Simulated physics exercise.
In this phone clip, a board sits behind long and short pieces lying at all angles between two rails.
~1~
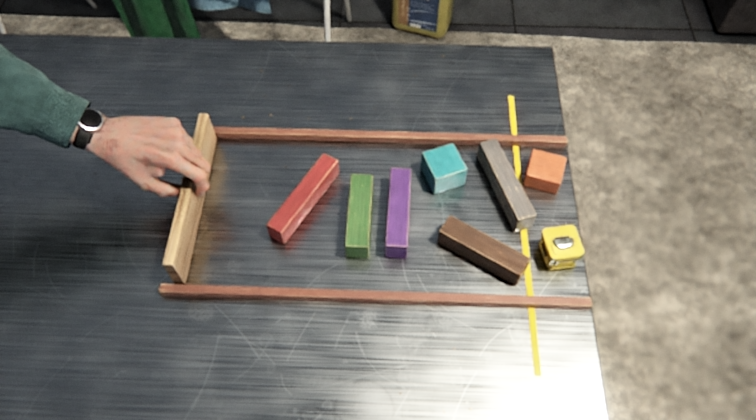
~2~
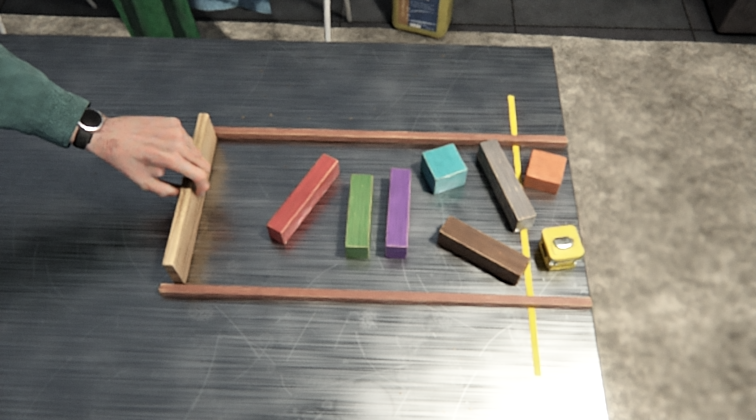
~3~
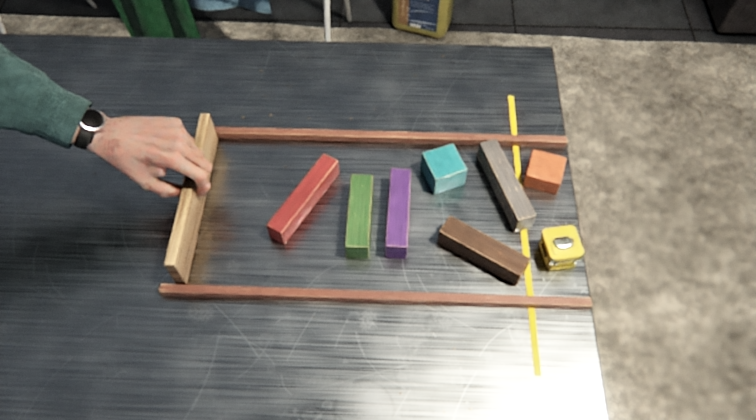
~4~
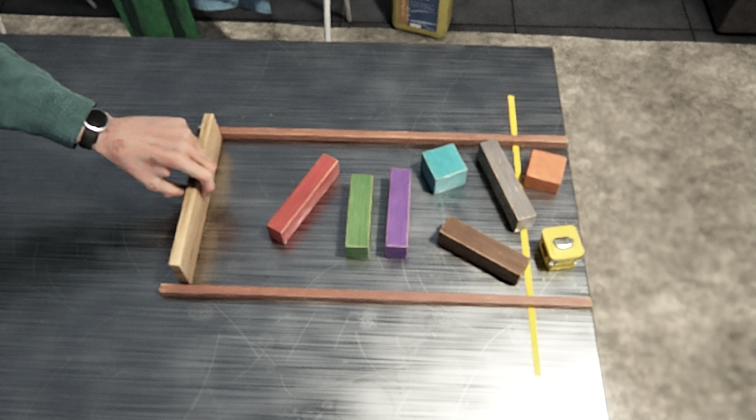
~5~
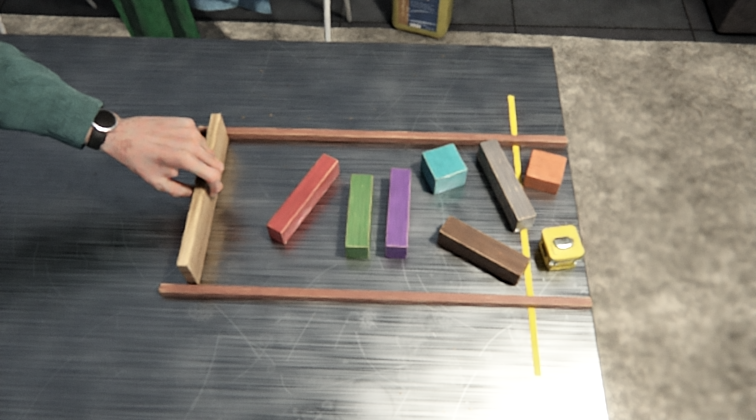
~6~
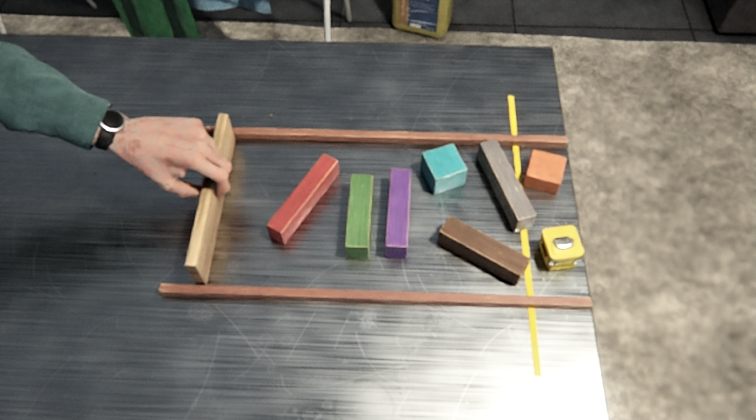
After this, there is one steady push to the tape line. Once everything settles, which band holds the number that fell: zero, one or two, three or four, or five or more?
Seems three or four of them come crashing down.
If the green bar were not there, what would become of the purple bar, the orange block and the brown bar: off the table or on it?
Taking them one by one, the purple bar holds its spot, the orange block drops away and the brown bar drops away.
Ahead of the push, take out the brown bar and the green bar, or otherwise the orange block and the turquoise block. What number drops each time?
2 and 3.
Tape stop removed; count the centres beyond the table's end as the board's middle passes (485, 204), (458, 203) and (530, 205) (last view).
The counts are 2, 0 and 5, in that order.
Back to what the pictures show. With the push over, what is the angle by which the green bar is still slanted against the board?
The angle is about 0 degrees.
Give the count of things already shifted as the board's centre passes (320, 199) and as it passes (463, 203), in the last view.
Counts: 1 and 8.
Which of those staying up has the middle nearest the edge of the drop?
It's the purple bar that is foremost.
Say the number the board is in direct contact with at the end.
1 touch it.
Early on, none off yet; yellow case at rest near (560, 248); orange block at rest near (545, 172); grey bar at rest near (505, 184).
Finally, the number that fall off is three or four; lost, brown bar, grey bar, orange block and yellow case.
